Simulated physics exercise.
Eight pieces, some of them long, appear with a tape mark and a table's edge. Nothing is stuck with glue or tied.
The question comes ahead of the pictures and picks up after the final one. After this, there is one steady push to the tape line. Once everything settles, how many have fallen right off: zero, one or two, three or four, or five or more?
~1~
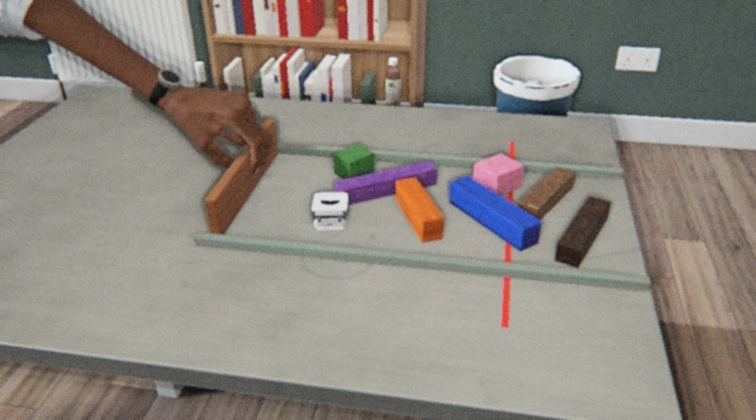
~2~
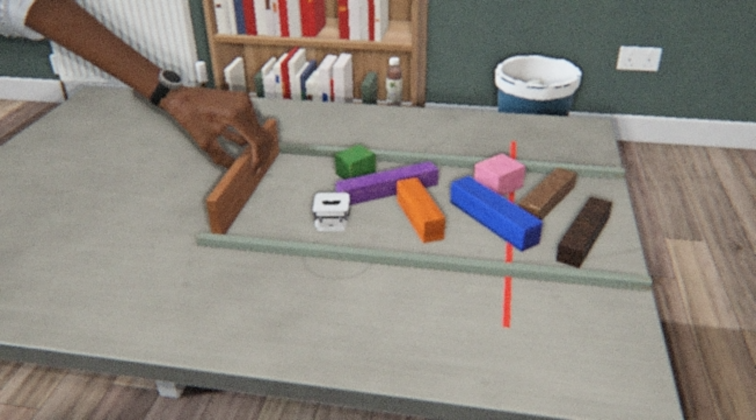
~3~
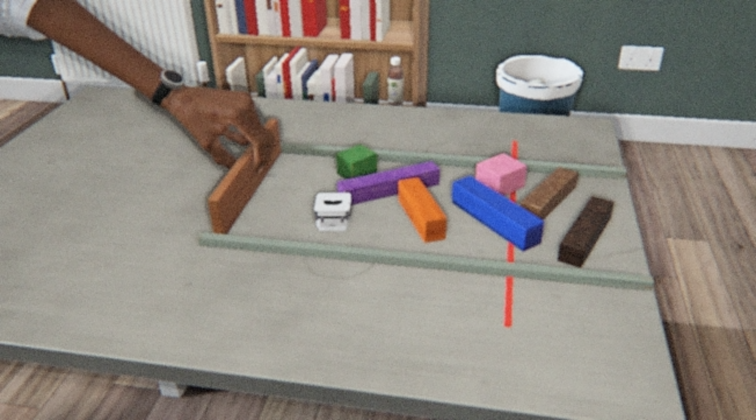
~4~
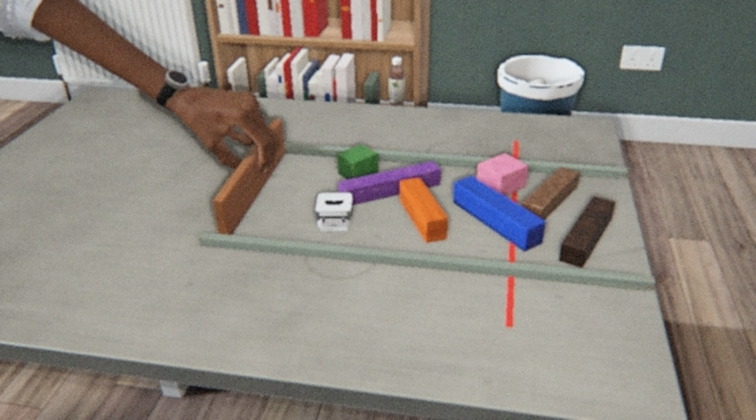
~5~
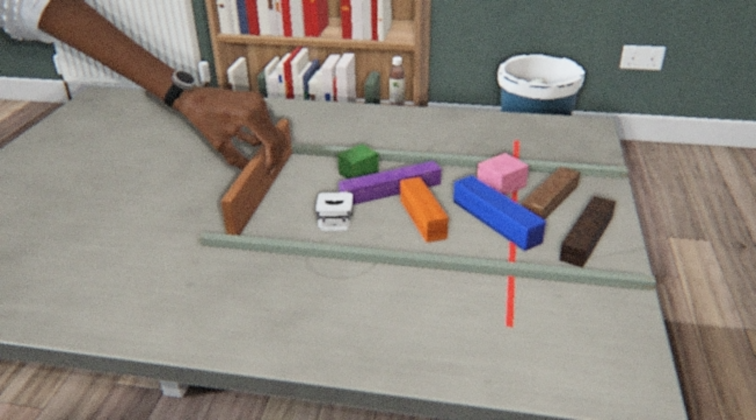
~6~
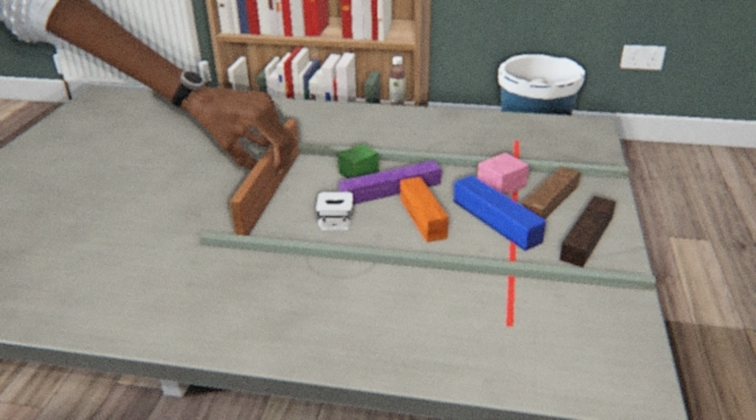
It sends over the edge not one piece.
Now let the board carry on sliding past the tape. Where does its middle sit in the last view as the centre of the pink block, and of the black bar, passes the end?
Around (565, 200), then around (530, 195).
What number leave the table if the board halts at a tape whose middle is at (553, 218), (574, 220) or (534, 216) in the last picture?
The three tries give 2, 4 and 1.
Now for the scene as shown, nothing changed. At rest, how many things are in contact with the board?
In total, 3.
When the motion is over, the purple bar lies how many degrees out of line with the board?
Roughly 25 degrees.
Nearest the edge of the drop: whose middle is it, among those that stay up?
Result: The black bar.
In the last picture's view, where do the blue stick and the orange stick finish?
First: About (584, 222); second: About (562, 229).
Soon after, none off yet; black bar at rest near (589, 230); brown bar at rest near (552, 194); pink block at rest near (503, 175).
Then, none off yet; black bar at rest near (589, 230); brown bar at rest near (552, 194); pink block moving near (513, 178).
At rest, the number that fall off is zero.
